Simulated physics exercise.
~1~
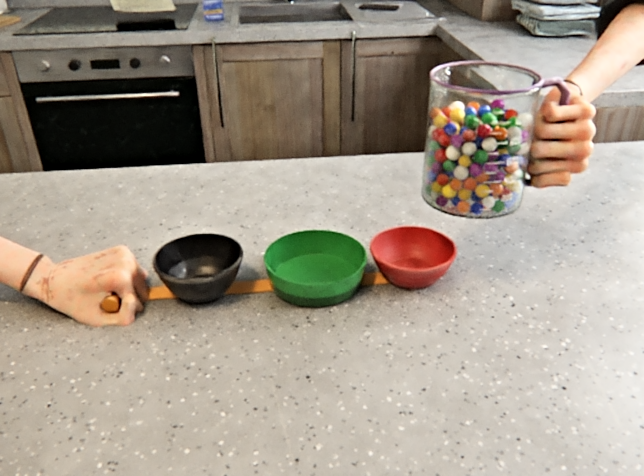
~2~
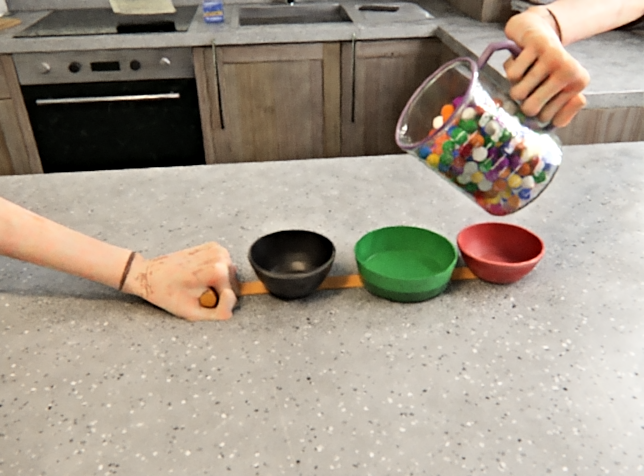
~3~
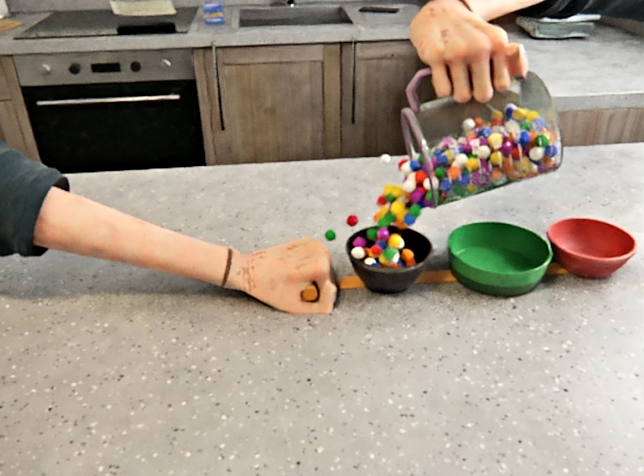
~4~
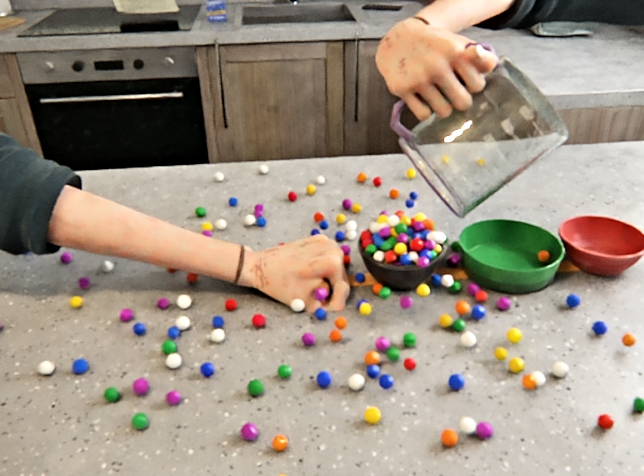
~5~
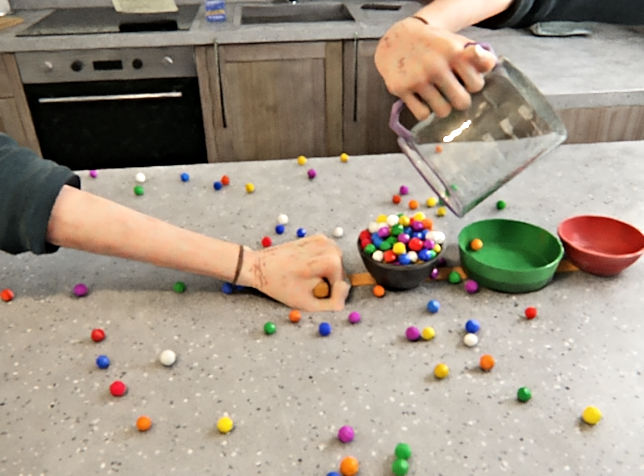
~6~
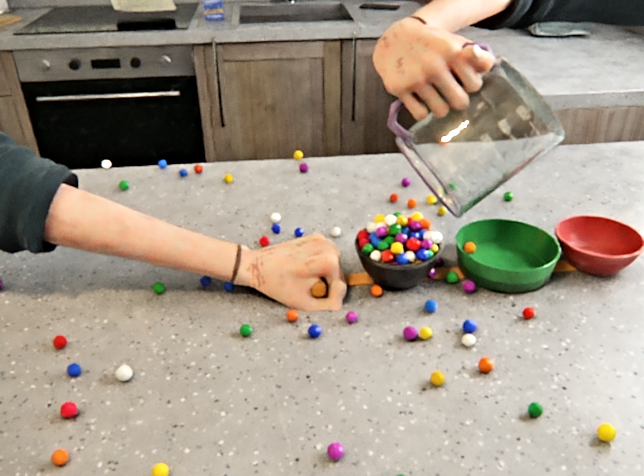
Colorful little balls spilled all over the counter as a hand tipped a clear jug over the black bowl while another hand pulled the joined bowls right; the black one ended heaped, the jug empty, and many balls lay scattered around.
